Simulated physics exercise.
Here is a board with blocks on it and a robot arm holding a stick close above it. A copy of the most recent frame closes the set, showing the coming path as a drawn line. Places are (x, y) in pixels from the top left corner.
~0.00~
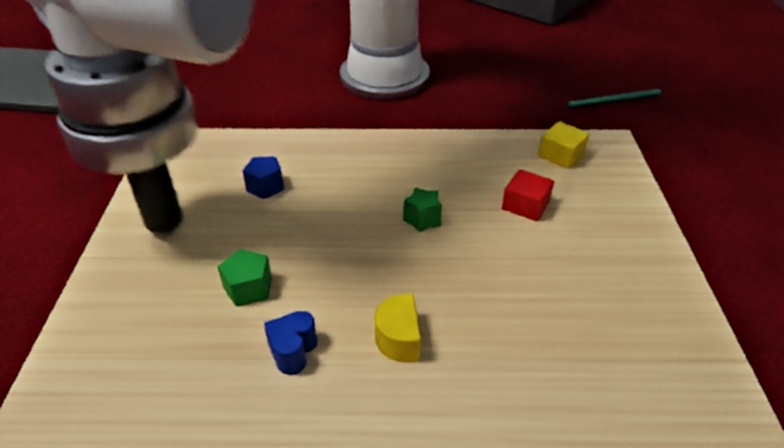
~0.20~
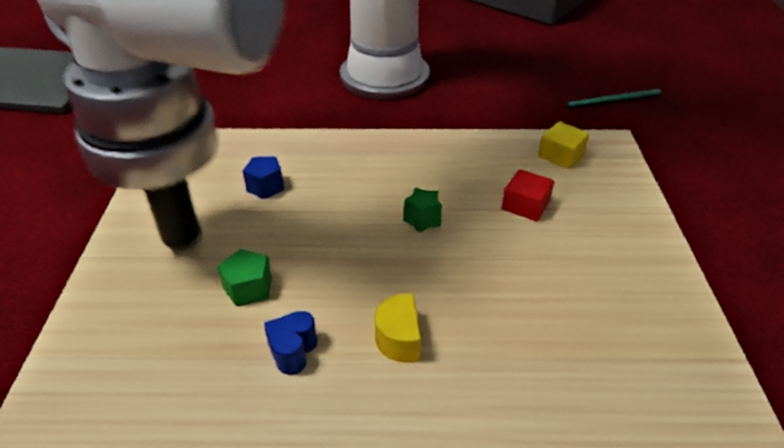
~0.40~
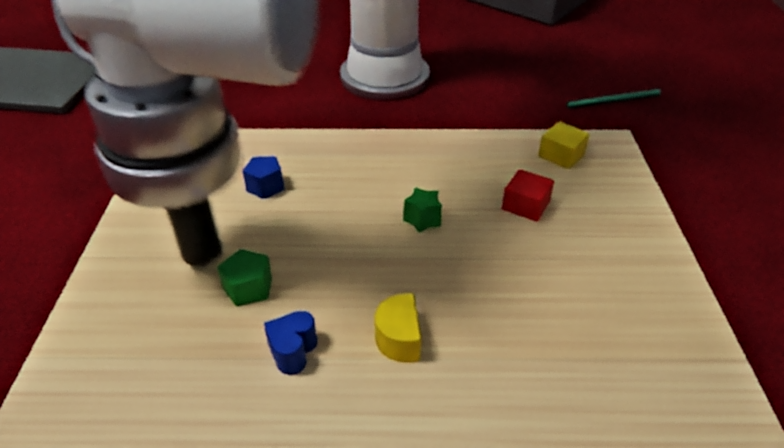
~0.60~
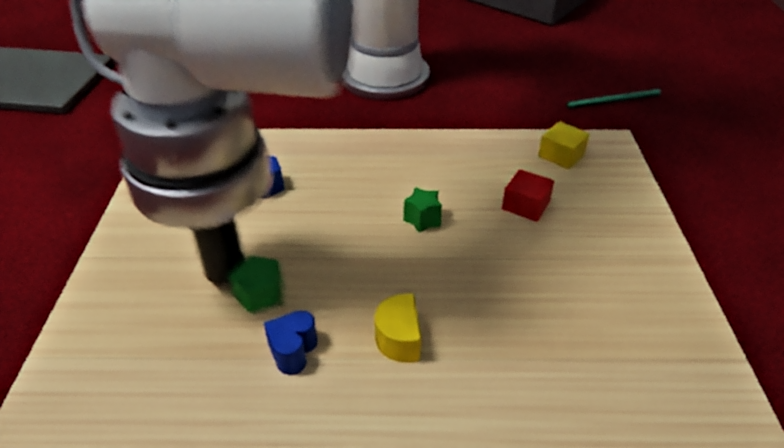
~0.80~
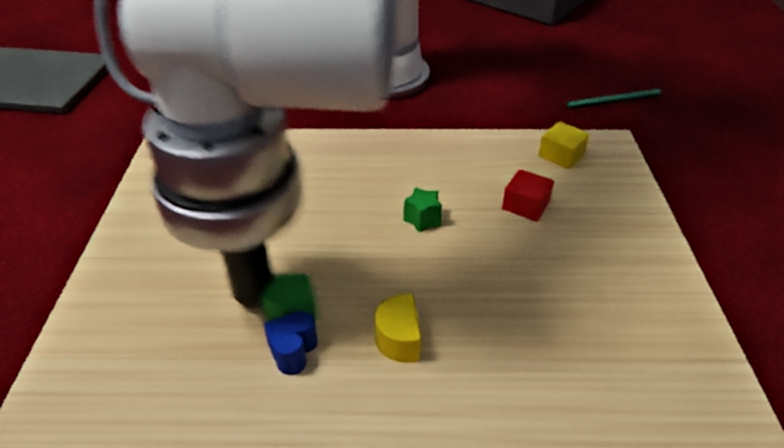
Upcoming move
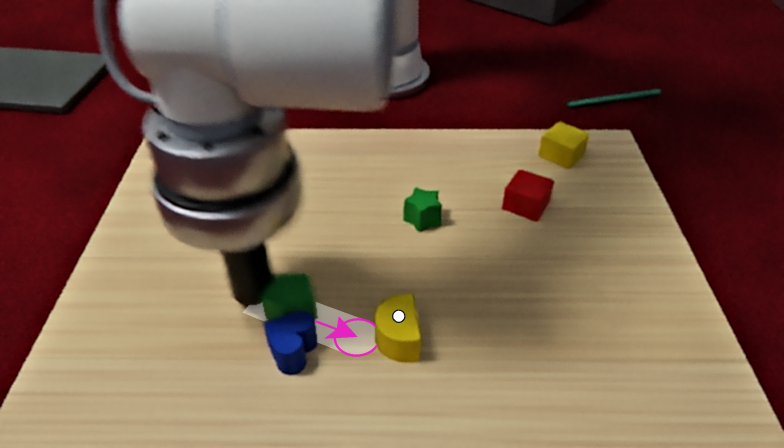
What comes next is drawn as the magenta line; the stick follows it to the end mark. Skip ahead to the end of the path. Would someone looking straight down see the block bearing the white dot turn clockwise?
In short: No.
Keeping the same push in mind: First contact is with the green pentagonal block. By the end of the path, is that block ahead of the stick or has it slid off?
Pushed along.
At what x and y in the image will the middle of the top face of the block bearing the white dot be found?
The middle of its upper face will lie at (449, 325).
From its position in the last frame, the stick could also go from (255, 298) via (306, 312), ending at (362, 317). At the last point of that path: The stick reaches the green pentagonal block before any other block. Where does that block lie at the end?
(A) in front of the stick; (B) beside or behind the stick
It's A.
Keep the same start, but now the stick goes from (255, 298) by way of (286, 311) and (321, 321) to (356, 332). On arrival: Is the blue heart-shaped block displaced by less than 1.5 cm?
It seems so.
The line goes from (255, 298) directly to (357, 337); the dot is on the yellow half-round block.
The first path, step by step. One third of the way, stick at (287, 303); blue heart-shaped block at (298, 338), turned 35° clockwise; green pentagonal block at (325, 302).
Two thirds of the way, stick at (322, 316); blue heart-shaped block at (298, 338), turned 35° clockwise; green pentagonal block at (362, 316); yellow half-round block at (413, 319), turned 20° anticlockwise.
At the end, stick at (357, 329); blue heart-shaped block at (298, 338), turned 35° clockwise; green pentagonal block at (399, 331); yellow half-round block at (449, 325), turned 45° anticlockwise.
